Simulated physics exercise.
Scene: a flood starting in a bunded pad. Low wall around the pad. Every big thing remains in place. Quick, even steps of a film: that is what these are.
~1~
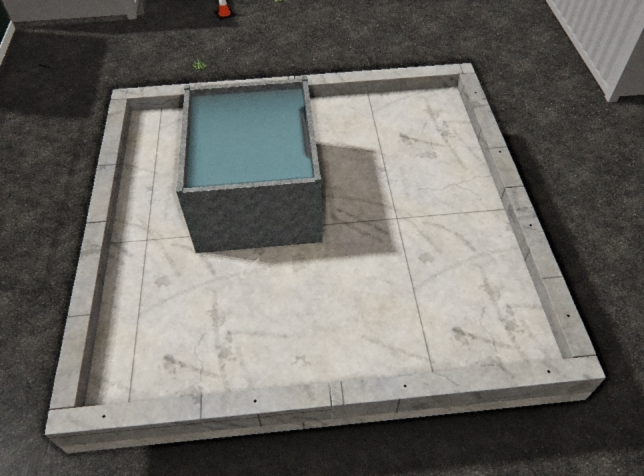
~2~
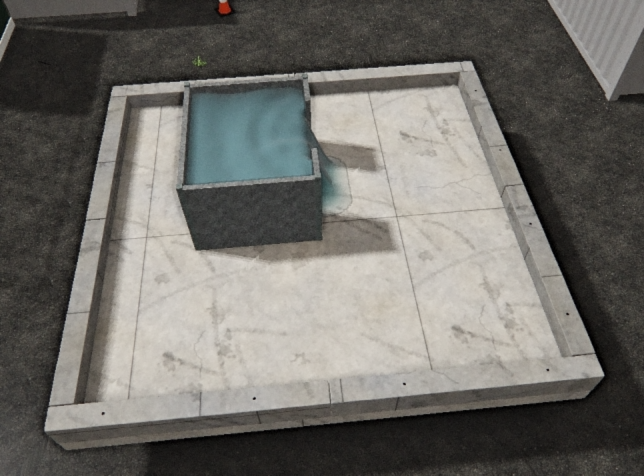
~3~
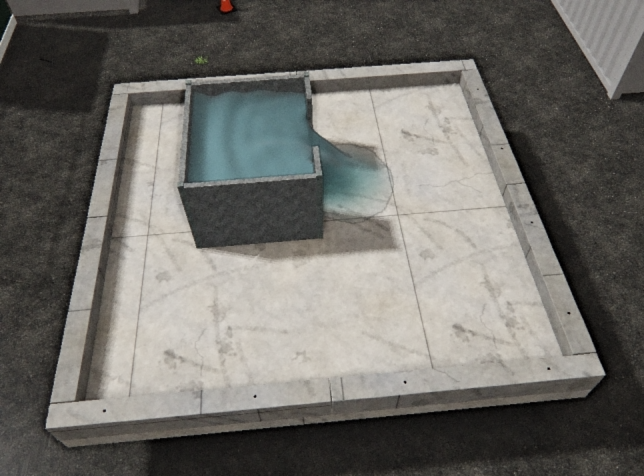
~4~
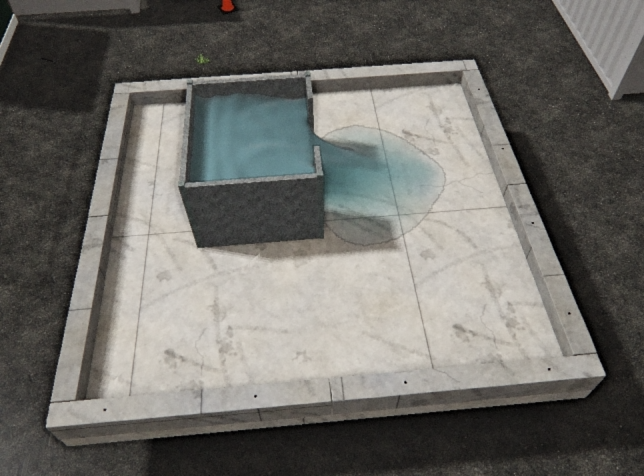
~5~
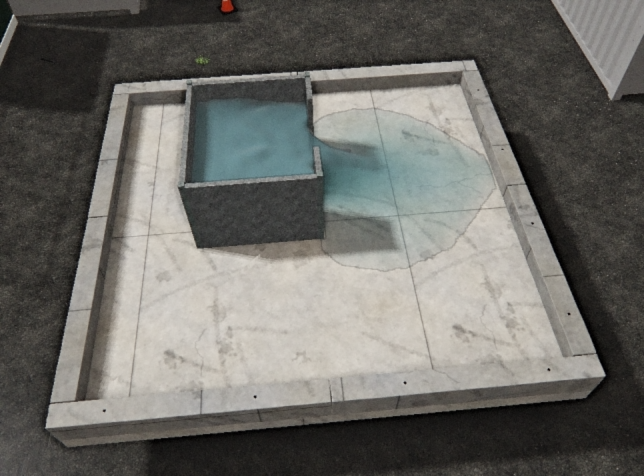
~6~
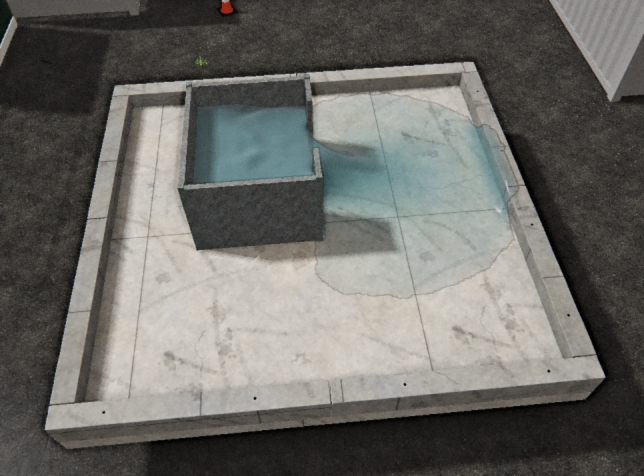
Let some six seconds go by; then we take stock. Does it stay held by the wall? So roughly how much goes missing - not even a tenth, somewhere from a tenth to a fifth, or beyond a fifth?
The outflow amounts to one tenth to one fifth.
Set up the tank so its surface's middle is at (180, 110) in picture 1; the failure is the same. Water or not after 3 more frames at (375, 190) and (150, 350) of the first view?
Point 1: Inundated. Point 2: Unwetted.
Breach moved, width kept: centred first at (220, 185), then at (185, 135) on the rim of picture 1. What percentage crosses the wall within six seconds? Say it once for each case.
Note: Try one around 16 in a hundred, try two around 26.
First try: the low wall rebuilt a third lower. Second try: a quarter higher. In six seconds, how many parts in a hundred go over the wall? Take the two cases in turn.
I'd expect around 30 per cent for the first wall and around 6 per cent for the second.
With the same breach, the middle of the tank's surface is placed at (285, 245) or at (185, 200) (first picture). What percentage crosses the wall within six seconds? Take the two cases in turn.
16 %, then 8 %.
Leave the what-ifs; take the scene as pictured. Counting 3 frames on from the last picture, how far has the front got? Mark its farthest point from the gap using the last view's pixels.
My guess is roughly (548, 334).
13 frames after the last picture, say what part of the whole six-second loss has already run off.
It works out at roughly 85 per cent.
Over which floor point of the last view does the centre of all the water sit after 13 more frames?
Centre of mass: Roughly (363, 196).
A moment on, water covers 40 % of the floor; the low wall has let 0 % over.
Next, water covers 45 % of the floor; the low wall has let 2 % over.
Then, water covers 45 % of the floor; the low wall has let 12 % over.
Later, water covers 75 % of the floor; the low wall has let 14 % over.
In the end, water covers 80 % of the floor; the low wall has let 14 % over.
